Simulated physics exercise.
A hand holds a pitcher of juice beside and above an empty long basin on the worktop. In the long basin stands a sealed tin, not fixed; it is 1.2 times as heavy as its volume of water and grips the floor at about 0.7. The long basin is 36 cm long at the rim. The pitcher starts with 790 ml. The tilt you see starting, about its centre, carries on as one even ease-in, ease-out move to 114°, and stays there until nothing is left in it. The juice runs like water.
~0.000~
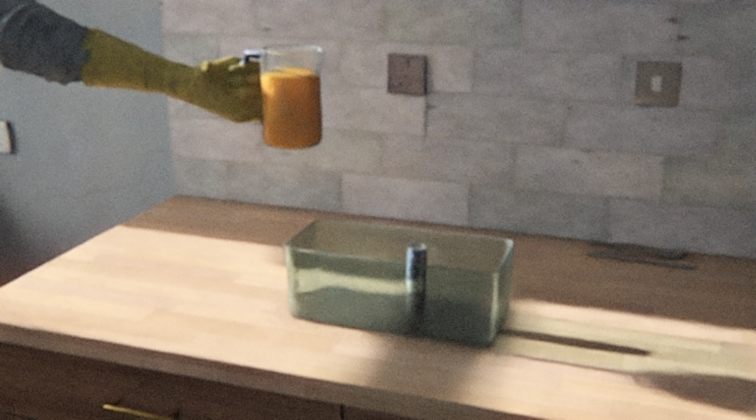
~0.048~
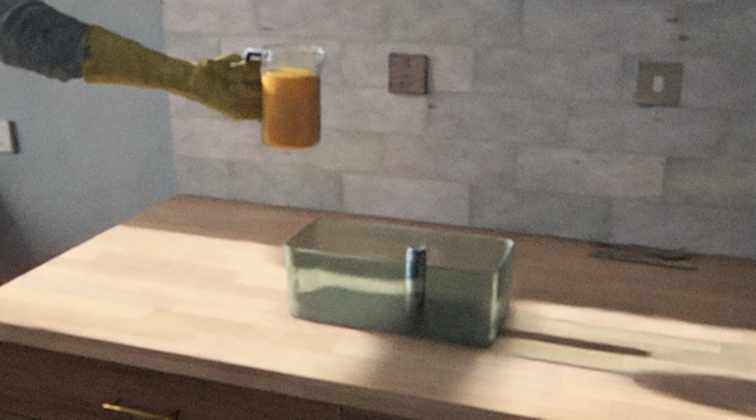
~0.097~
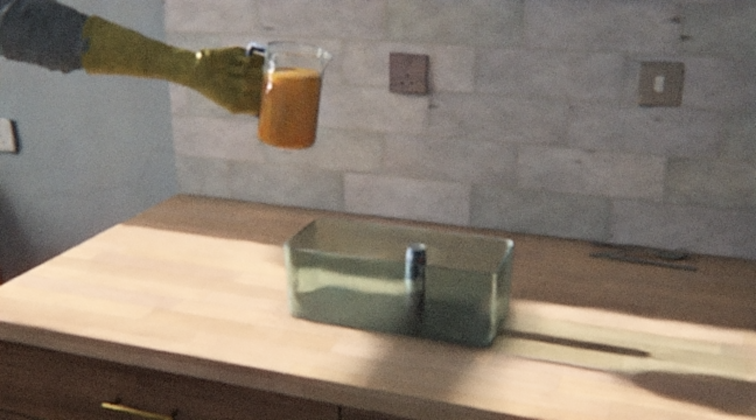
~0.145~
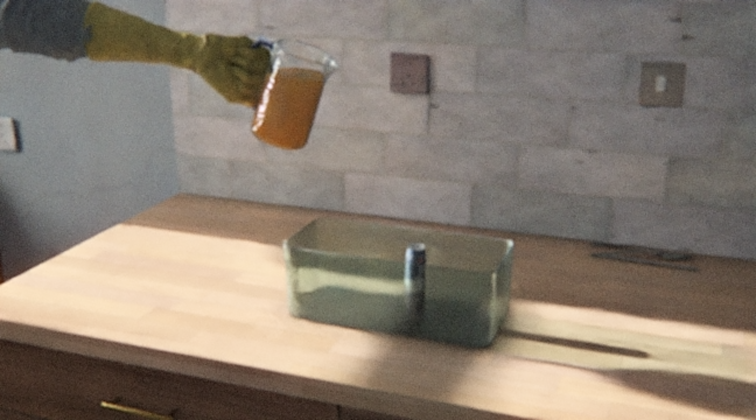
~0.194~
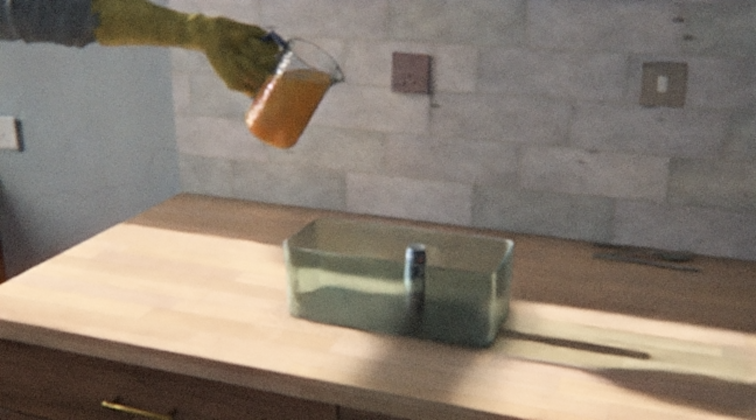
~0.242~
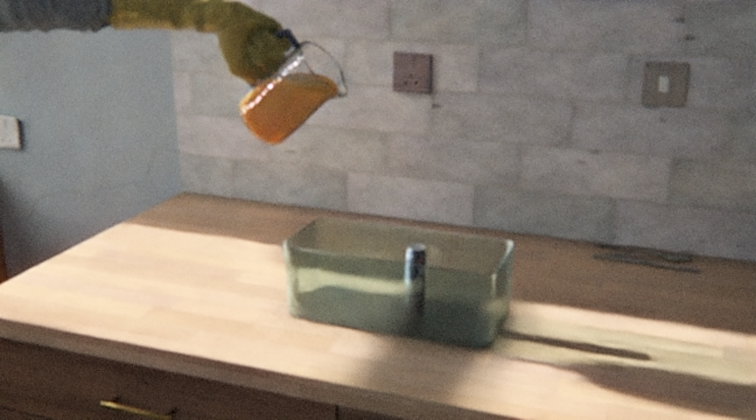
A hand in a yellow rubber glove, its arm in a grey-blue sleeve, holds a clear glass pitcher of orange juice at upper left and tilts it steadily to the right, the juice shifting toward the rim. Below, a long greenish see-through basin and a small dark tin stand on a sunlit wooden worktop. The kitchen, with pale grey wall tiles, is seen from slightly above by a nearly still camera.
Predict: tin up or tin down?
It goes over.
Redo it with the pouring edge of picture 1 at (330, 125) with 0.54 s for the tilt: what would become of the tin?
Then it remains upright.
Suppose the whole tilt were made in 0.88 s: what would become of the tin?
Then it stays up.
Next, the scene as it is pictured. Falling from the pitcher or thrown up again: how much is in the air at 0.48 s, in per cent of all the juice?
About 32 per cent.
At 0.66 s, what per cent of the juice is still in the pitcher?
About 18 per cent.
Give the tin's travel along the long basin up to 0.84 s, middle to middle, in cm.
About 3 cm.
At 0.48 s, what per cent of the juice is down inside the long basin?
About 3 per cent.
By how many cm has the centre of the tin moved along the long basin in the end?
About 8.5 cm.
By 0.48 s the tilt is 111° and 64 per cent is still to pour; the tin stands where it began.
By 0.66 s the tilt is 114° and 18 per cent is still to pour; the tin stands where it began.
By 0.84 s the tilt is 114° and 3 per cent is still to pour; the tin stands 3 cm from where it began.
By 1.04 s the tilt is 114° and 0 per cent is still to pour; the tin leans 29°.
At rest the tin lies on its side.
